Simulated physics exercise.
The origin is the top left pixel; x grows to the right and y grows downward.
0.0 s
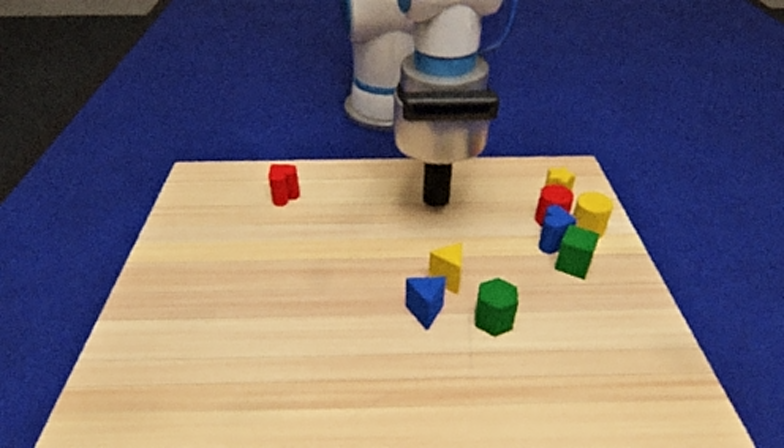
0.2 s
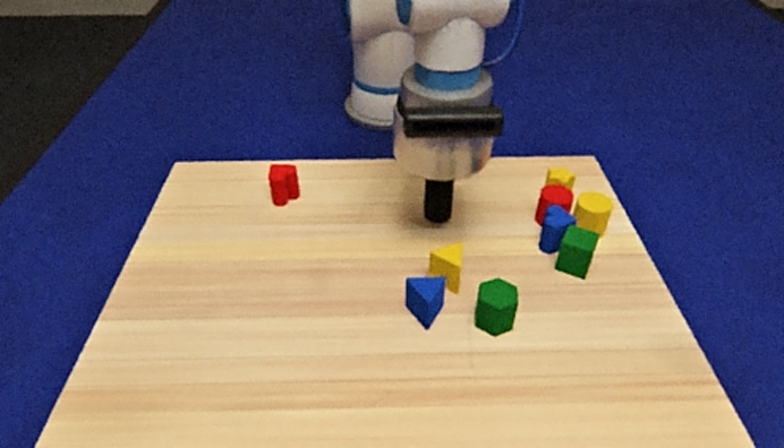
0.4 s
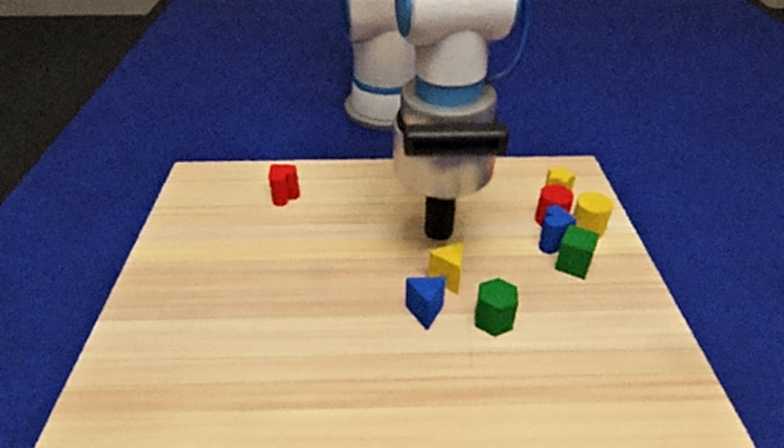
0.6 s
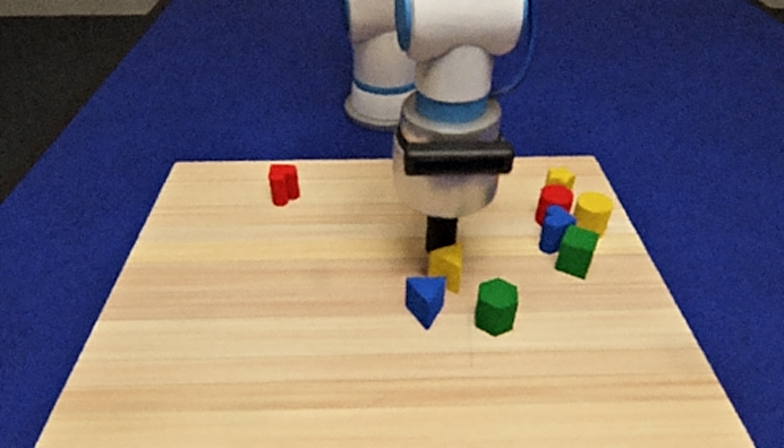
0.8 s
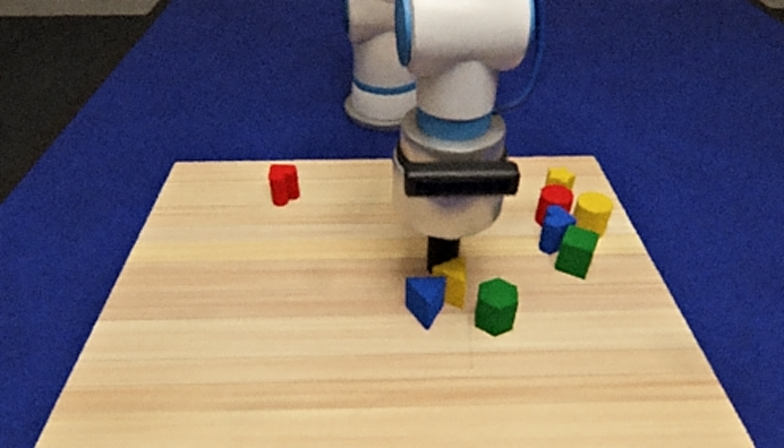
In this clip, a robot arm lowers its black peg toward the front of a wooden board scattered with coloured blocks, reaching the yellow triangle and nudging it slightly forward and right, while the other blocks stay still.
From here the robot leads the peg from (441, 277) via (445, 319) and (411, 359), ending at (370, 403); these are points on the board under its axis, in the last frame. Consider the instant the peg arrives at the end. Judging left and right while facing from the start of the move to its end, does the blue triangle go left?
The answer is no.
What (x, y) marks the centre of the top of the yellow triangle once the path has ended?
It is at (471, 311).
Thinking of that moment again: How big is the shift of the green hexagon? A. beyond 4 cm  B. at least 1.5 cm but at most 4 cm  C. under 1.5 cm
Option C.
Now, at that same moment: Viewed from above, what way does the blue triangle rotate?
Answer: Clockwise.
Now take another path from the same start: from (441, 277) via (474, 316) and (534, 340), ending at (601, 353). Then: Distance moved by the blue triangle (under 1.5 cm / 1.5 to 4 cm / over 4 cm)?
My answer is that it shifts under 1.5 cm.
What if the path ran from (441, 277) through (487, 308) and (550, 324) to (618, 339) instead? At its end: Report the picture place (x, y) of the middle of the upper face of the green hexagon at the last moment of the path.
The point I'd pick in the picture is (534, 319).
On the path given first. One third of the way, peg at (445, 310); blue triangle at (420, 301), turned 75° clockwise; yellow triangle at (470, 308), turned 25° anticlockwise.
Two thirds of the way, peg at (411, 350); blue triangle at (383, 320), turned 120° clockwise; yellow triangle at (471, 311), turned 35° anticlockwise.
At the end, peg at (369, 394); blue triangle at (381, 321), turned 130° clockwise; yellow triangle at (471, 311), turned 35° anticlockwise; green hexagon still.
